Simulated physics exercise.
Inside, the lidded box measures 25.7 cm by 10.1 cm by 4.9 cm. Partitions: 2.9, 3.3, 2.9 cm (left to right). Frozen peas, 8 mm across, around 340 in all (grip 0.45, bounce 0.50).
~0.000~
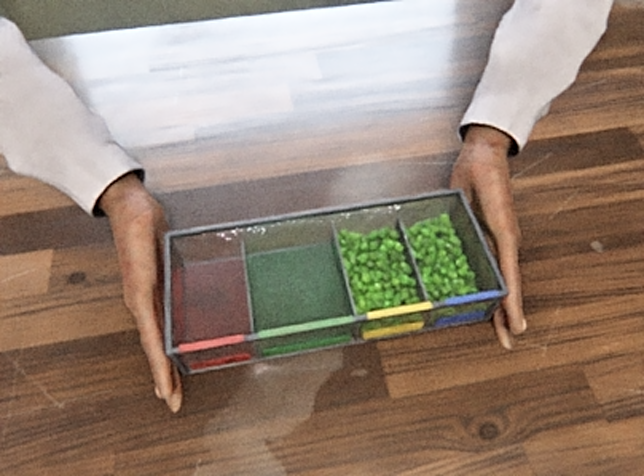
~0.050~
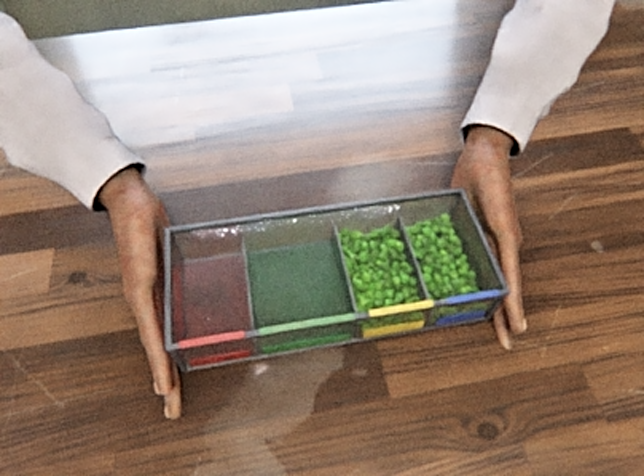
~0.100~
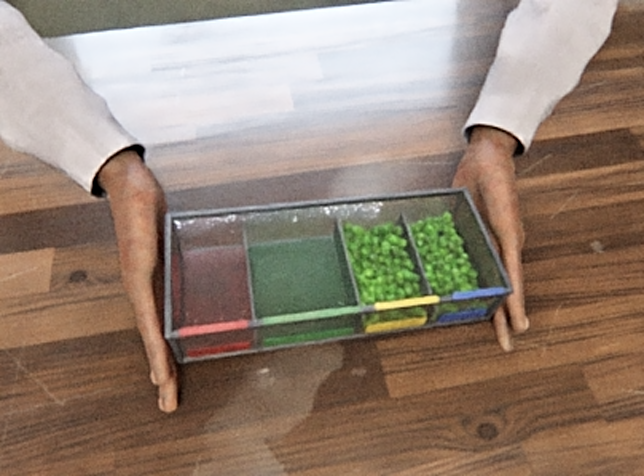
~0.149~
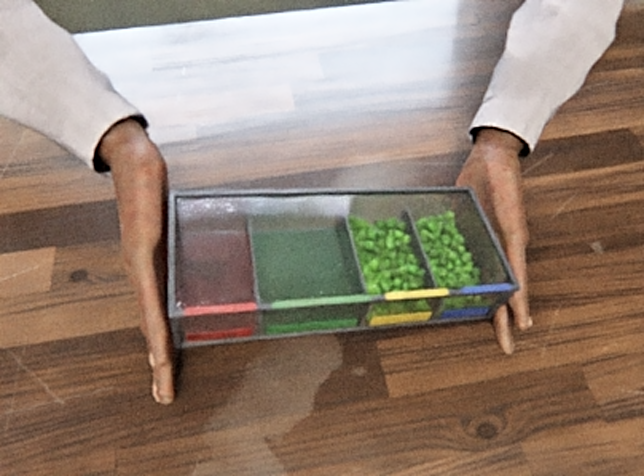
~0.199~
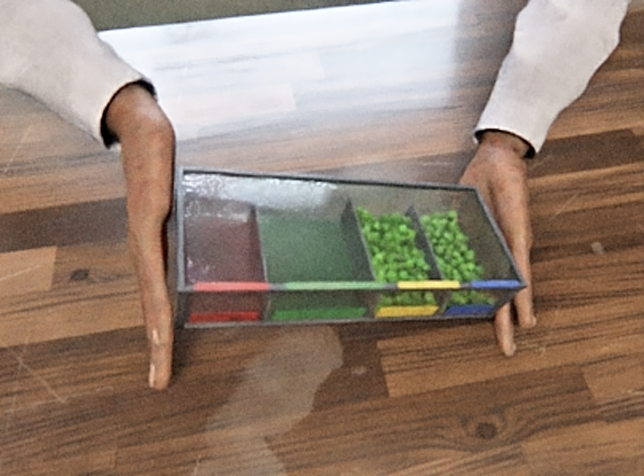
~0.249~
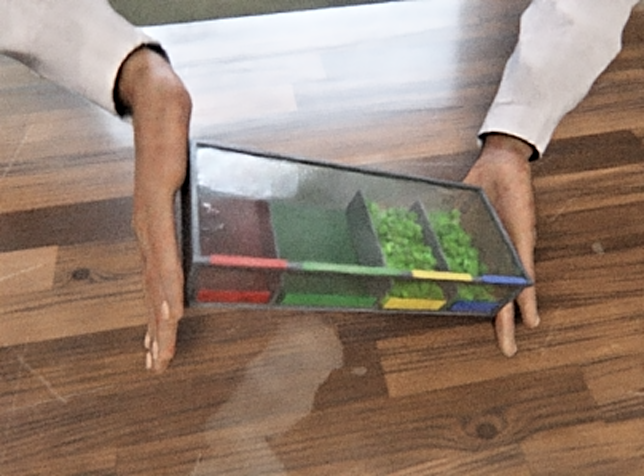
Two hands in pale sleeves hold a clear lidded box above a wood-plank surface, seen from above at an angle. The box has four compartments marked red, green, yellow and blue from left to right, with bright green peas filling only the two on the right. The hands tilt the box, slowly then faster, raising its left end while the right stays lower, and the view remains still.
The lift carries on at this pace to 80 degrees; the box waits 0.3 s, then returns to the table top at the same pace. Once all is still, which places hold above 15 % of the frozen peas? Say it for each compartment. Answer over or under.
Red: Under, blue: Over, green: Under, yellow: Over.
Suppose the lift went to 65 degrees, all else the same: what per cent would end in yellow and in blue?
Then: Yellow 45, blue 55.
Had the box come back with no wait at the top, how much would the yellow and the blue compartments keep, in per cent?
In that case yellow 35; blue 65.
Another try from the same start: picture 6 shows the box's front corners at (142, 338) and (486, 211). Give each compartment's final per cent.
Red 10, blue 15, green 5, yellow 70.
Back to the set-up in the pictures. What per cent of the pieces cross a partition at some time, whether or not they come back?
About 20 per cent.
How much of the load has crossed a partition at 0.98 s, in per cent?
Roughly 15 per cent.
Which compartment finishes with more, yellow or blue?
It is the blue one.
Then, at 0.98 s, tilt 80 degrees; blue 60 %, yellow 40 %.
After 1.47 s, tilt 41 degrees; blue 65 %, yellow 35 %.
After 2.03 s, tilt 0 degrees; blue 65 %, yellow 35 %.
At rest (2.4 s), red 0 %, blue 65 %, green 0 %, yellow 35 %.
